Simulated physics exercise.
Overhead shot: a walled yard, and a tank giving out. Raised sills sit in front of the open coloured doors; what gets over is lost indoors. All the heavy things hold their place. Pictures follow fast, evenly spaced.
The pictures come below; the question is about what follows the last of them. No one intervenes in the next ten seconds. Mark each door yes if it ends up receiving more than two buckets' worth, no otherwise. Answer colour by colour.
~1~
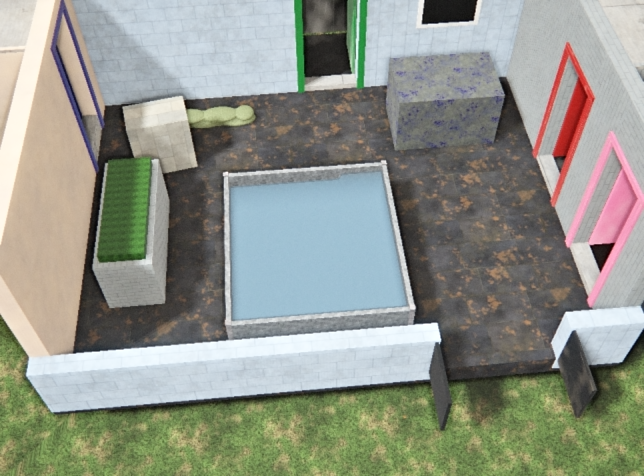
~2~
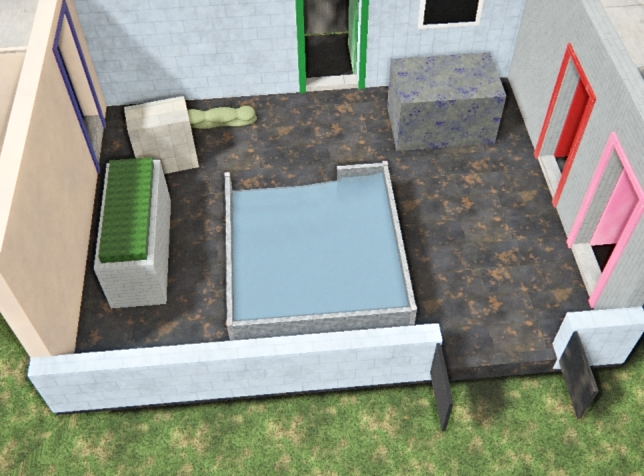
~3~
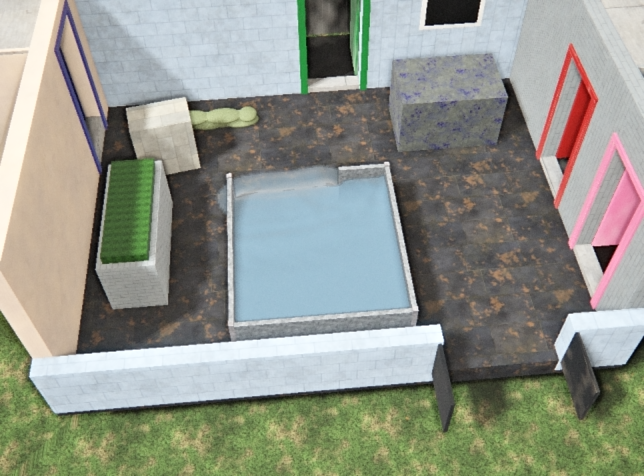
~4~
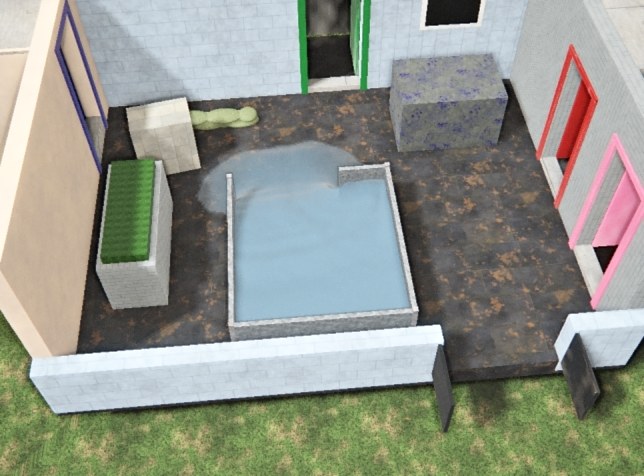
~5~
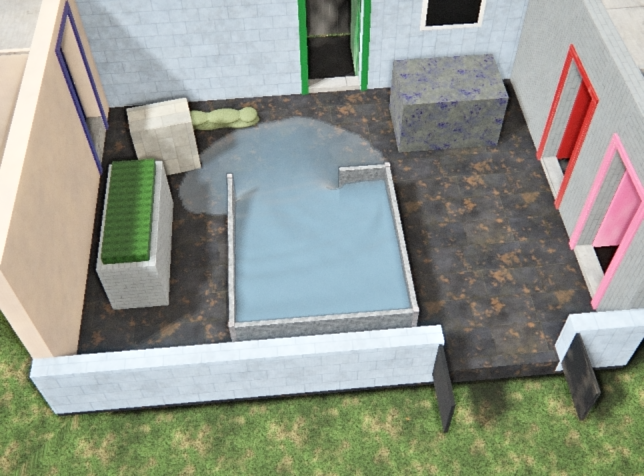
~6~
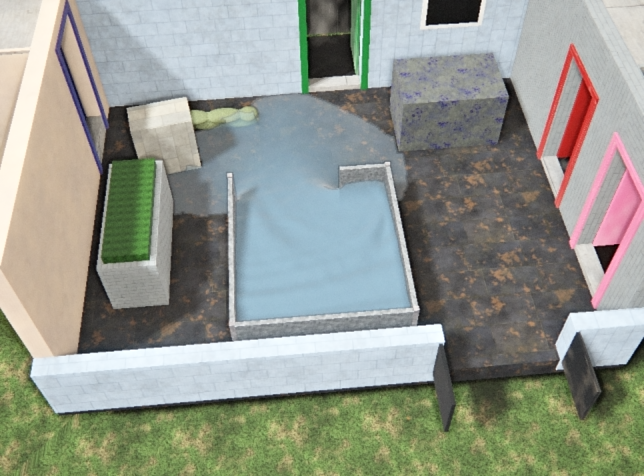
Red door - no, green door - yes, pink door - no, blue door - no.
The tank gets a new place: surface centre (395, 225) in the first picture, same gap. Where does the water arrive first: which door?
That's the green door.
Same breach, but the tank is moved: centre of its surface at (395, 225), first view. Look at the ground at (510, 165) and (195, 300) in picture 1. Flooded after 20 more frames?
In order: Reached by the flood and not reached.
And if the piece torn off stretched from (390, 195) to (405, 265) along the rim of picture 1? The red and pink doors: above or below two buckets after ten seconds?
Well, the red one is swamped, while the pink one is swamped.
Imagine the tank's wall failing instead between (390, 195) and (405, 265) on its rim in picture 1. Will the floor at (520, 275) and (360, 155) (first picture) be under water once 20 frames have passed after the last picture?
One after the other: Wet, free of water.
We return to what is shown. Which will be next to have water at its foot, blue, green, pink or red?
That would be the green-painted one.
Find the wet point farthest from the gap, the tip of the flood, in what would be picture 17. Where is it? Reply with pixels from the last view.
About (495, 79).
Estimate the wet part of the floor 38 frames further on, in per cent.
I reckon 95 per cent or so.
A moment on, water covers 35 % of the floor; the red door not reached, the green door over two buckets in, the pink door not reached, the blue door not reached.
Next, water covers 40 % of the floor; the red door not reached, the green door far over two buckets in, the pink door not reached, the blue door wet at the sill, nothing in.
Then, water covers 50 % of the floor; the red door not reached, the green door far over two buckets in, the pink door not reached, the blue door wet at the sill, nothing in.
Later, water covers 95 % of the floor; the red door under two buckets in, the green door far over two buckets in, the pink door wet at the sill, nothing in, the blue door wet at the sill, nothing in.
In the end, water covers 95 % of the floor; the red door under two buckets in, the green door far over two buckets in, the pink door wet at the sill, nothing in, the blue door wet at the sill, nothing in.
